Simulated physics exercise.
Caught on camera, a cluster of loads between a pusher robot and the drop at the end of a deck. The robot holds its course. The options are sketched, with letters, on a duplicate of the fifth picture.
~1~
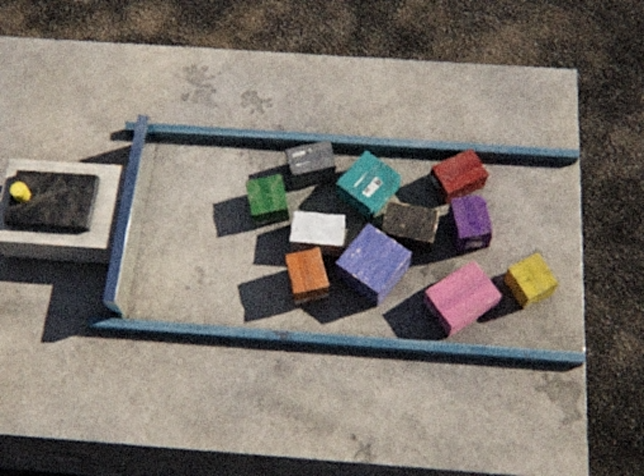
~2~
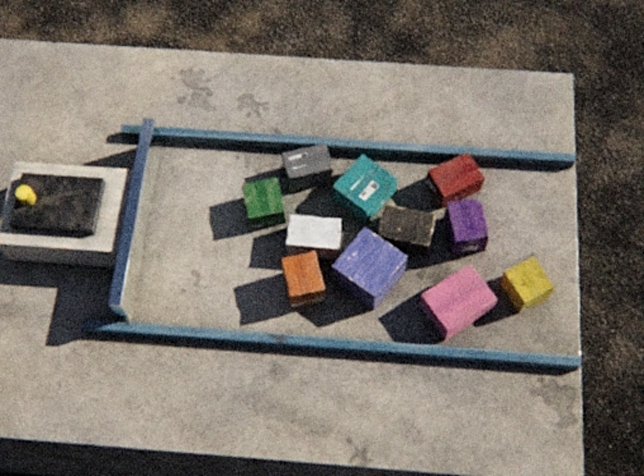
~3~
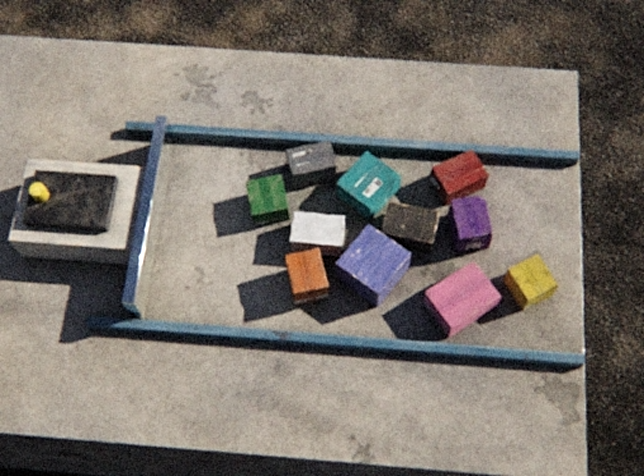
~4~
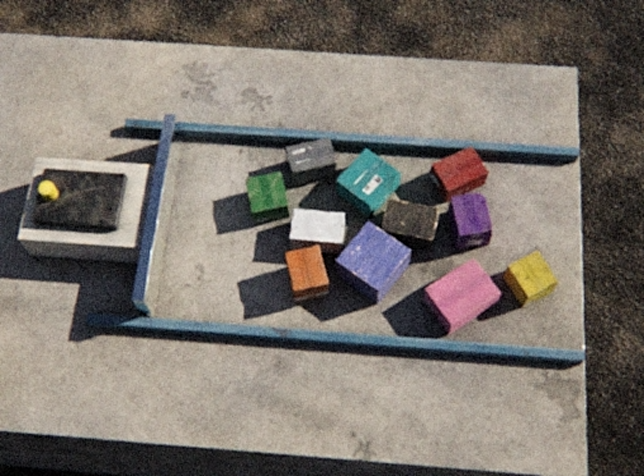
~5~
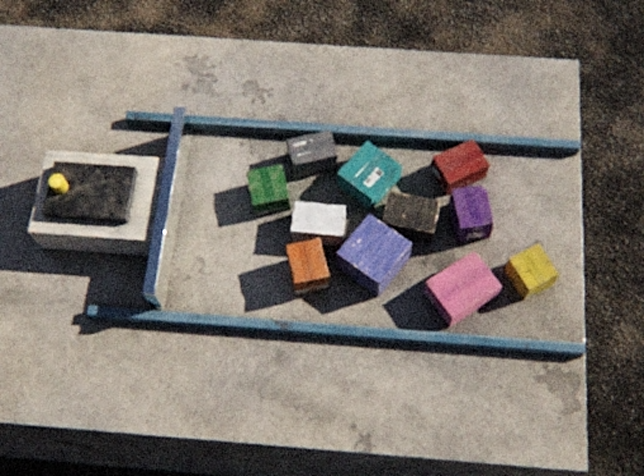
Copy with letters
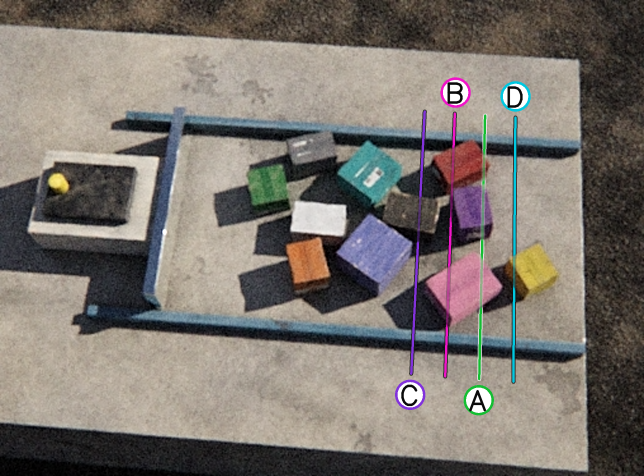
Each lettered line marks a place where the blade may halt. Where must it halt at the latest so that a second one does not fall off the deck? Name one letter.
Line B.
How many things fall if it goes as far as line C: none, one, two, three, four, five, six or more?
By then, none.
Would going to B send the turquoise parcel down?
No.
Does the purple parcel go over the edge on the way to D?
Yes.
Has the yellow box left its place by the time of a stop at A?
Yes.
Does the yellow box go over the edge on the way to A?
Yes.
On the marked copy, A at (482, 240); B at (450, 237); C at (418, 235); D at (514, 242).
With B. Early on, robot (198, 199); green box (298, 192); white crate (333, 228).
Further on, robot (302, 206); yellow box (535, 271); pink box (500, 300).
At the end, robot (379, 211); yellow box (582, 265); red parcel (575, 164); none fallen.
As for the rest, A drops three; C is within the limit but short; D drops seven.
